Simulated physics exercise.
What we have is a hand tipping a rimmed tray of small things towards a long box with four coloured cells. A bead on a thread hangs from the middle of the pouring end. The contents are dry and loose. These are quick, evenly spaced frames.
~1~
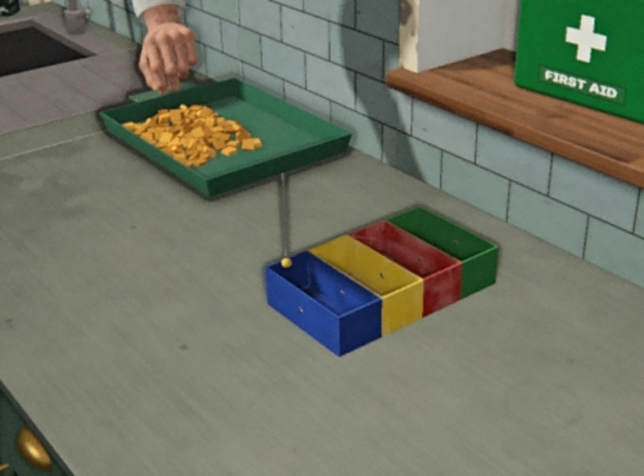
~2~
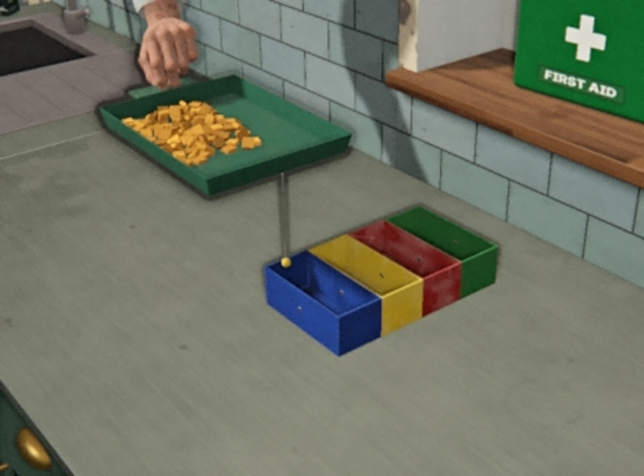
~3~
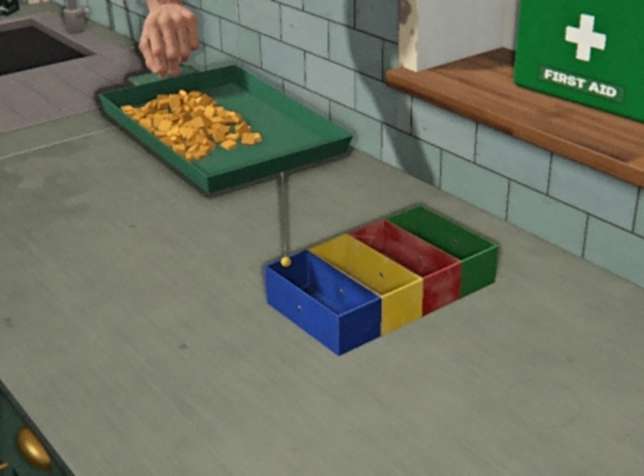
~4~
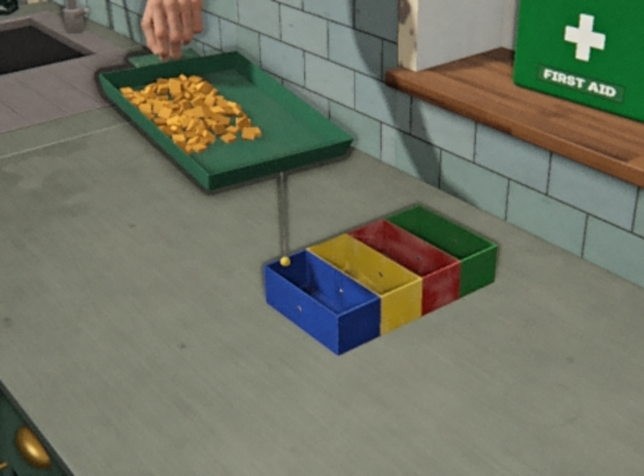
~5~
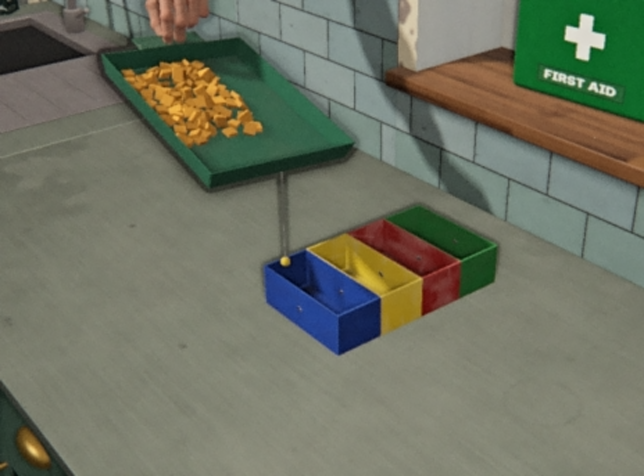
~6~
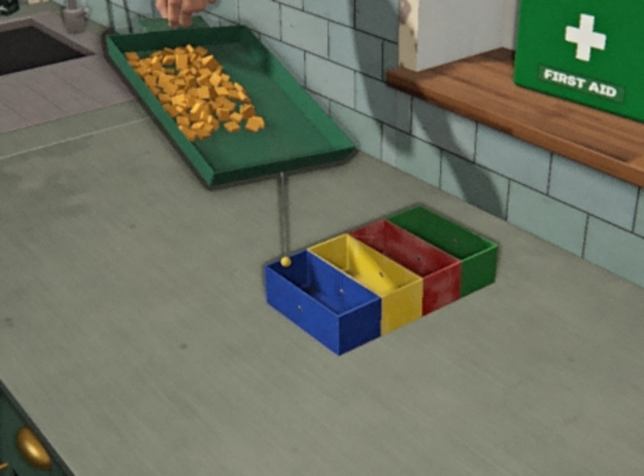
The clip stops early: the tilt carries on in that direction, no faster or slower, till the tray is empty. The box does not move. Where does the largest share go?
The yellow cell gets the most.
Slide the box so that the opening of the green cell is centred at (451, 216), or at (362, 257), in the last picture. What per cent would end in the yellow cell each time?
The first gives 20 %, the second 10 %.
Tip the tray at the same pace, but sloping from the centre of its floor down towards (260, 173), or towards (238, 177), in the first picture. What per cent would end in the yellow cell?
First some 0, then 0 per cent.
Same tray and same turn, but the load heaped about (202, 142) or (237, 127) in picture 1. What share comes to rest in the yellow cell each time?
First some 50, then 70 per cent.
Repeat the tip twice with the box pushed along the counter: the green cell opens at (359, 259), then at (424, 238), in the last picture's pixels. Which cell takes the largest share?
In turn: The cell in green; that yellow cell.
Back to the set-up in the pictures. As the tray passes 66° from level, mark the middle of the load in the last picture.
At about (304, 146).
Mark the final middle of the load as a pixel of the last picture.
Around (353, 301).
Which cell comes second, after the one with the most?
It is the cell in blue.
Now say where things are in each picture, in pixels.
Corners of the pouring end at (208, 176) and (346, 133), level; middle of the load at (186, 130), small crackers; bead on its thread at (287, 263); blue cell at (360, 324); yellow cell at (402, 304); red cell at (442, 286); green cell at (479, 269), in the first frame.
Corners of the pouring end at (208, 176) and (345, 133), level; middle of the load at (186, 127), in the second frame.
Corners of the pouring end at (209, 174) and (346, 134), tipped barely, lowest at the right corner; middle of the load at (186, 119), in the third frame.
Corners of the pouring end at (210, 171) and (347, 137), tipped a little, lowest at the right corner; middle of the load at (186, 106), in the fourth frame.
Corners of the pouring end at (213, 170) and (349, 140), tipped clearly, lowest at the right corner; middle of the load at (188, 94), in the fifth frame.
Corners of the pouring end at (216, 169) and (350, 144), tipped clearly, lowest at the right corner; middle of the load at (191, 83); blue cell at (360, 323); yellow cell at (402, 303); red cell at (441, 285); green cell at (478, 268), in the sixth frame.
Soon after the last picture, tray tipped steeply; nearly all on the tray; a stray few falling or outside the box.
A little later, tray tipped past a quarter turn; about half on the tray; about a quarter in the yellow cell; a small part in the blue cell; a small part in the red cell; a small part falling or outside the box.
Later still, tray tipped past a quarter turn; about half in the yellow cell; about a third in the blue cell; a small part in the red cell; a small part falling or outside the box.
At rest, tray tipped past a quarter turn; about half in the yellow cell; about a third in the blue cell; a small part in the red cell; none in the green cell; a small part outside the box.
